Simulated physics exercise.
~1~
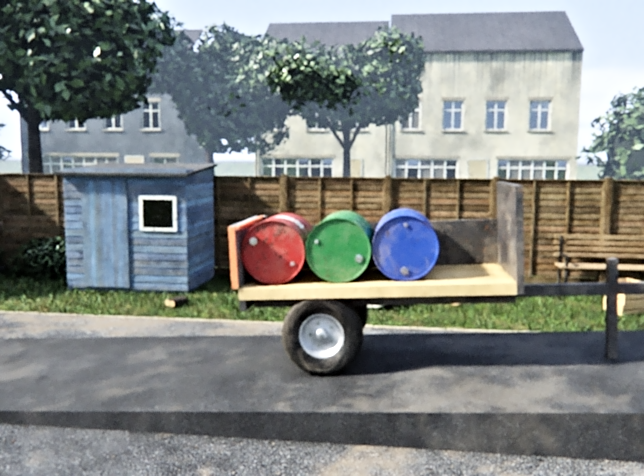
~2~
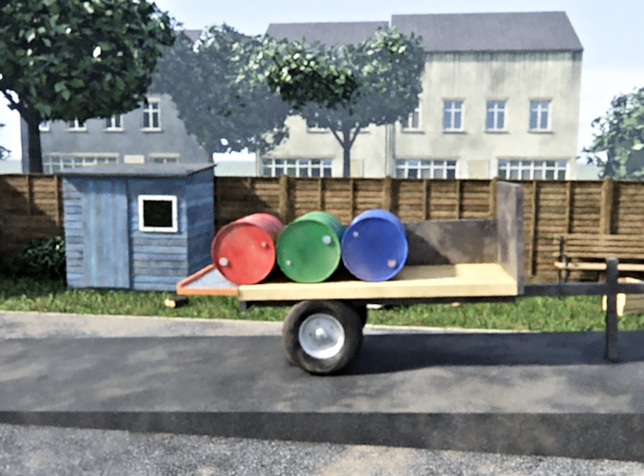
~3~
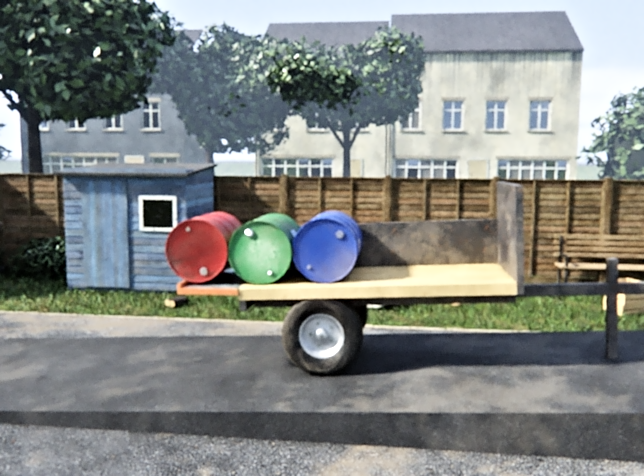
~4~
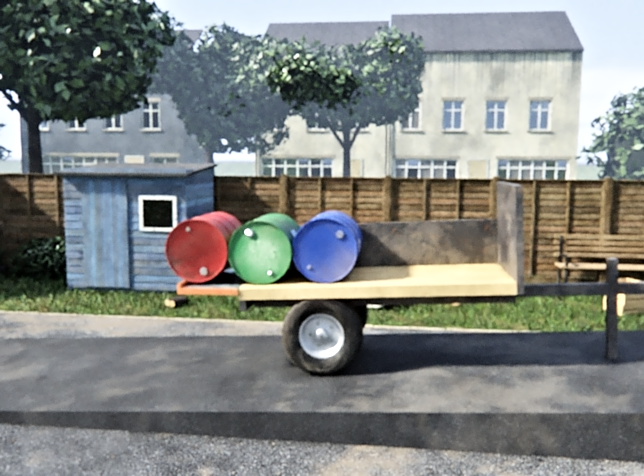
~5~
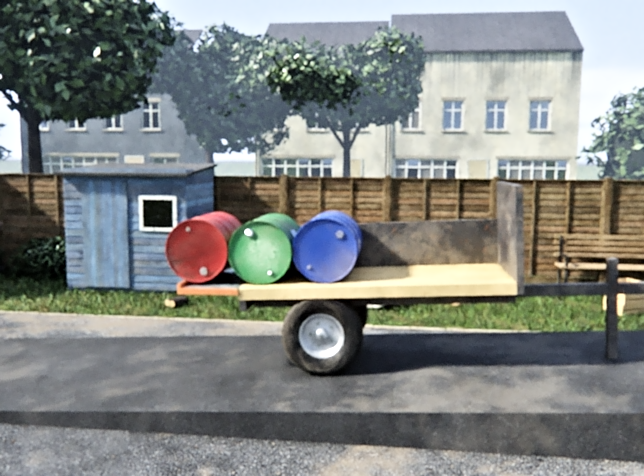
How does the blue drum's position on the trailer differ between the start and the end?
At the start the blue drum sits to the right of the wheel, around the middle of the trailer. By the end it is farther left, roughly above the wheel.
